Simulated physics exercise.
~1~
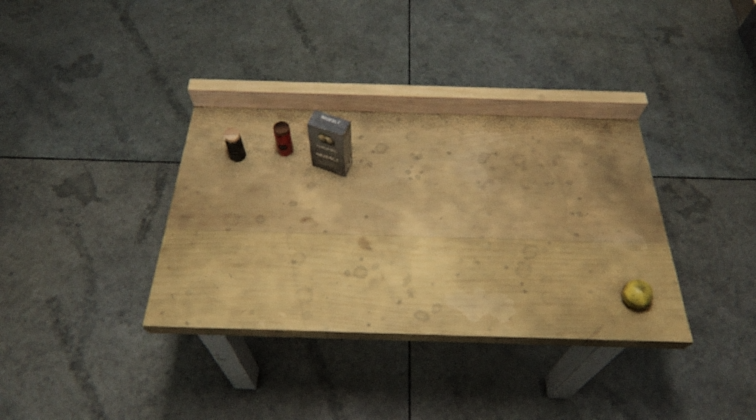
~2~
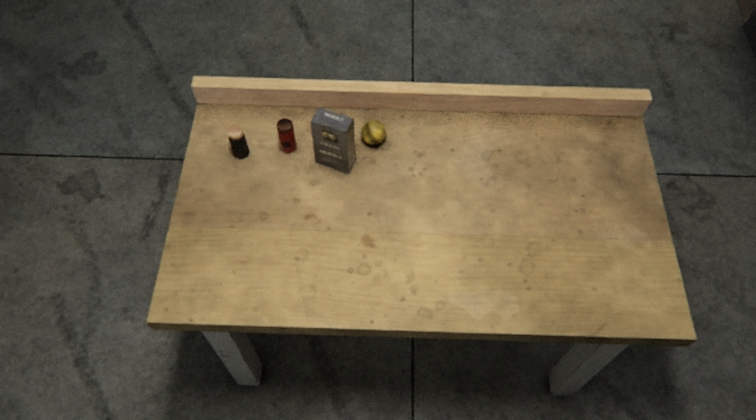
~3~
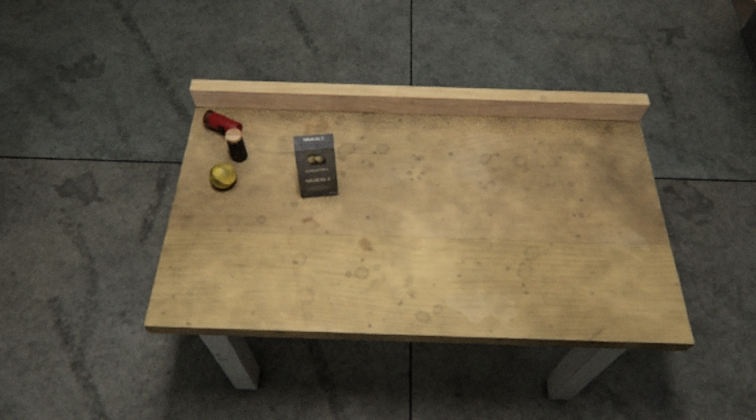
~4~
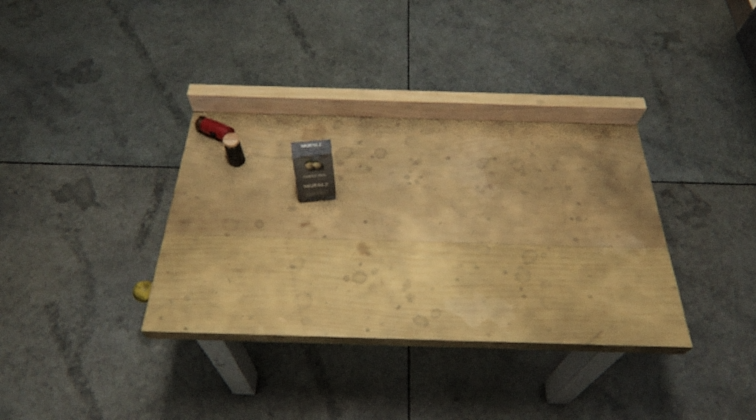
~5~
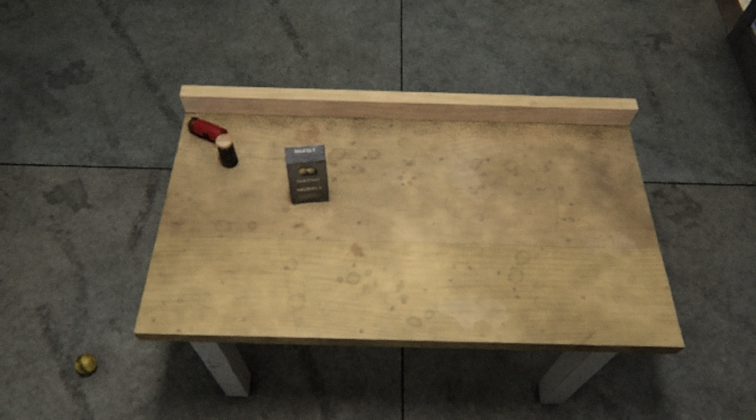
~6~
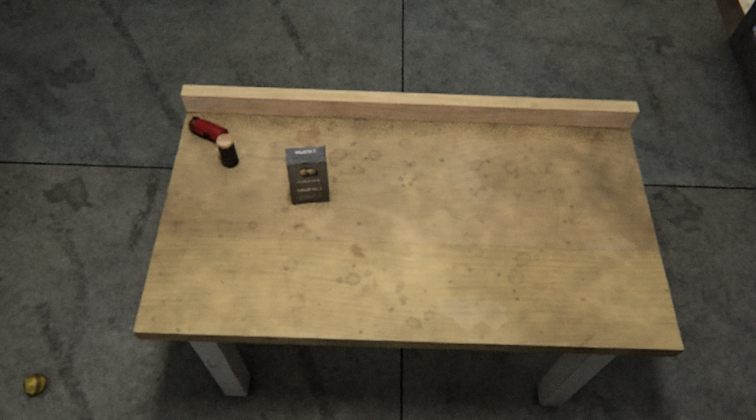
A wooden table with a raised rail along its far edge stands on a grey concrete floor, seen from above and in front. A small black shaker, a red shaker and a grey packet stand near the rail at the left, while a yellow ball sits at the near right corner. The ball rolls left and away to just beside the packet. It then crosses to the left, the packet shifts slightly, and the red shaker topples by the far left corner. Finally the ball drops off the left side and rolls across the floor, leaving the packet and black shaker upright.
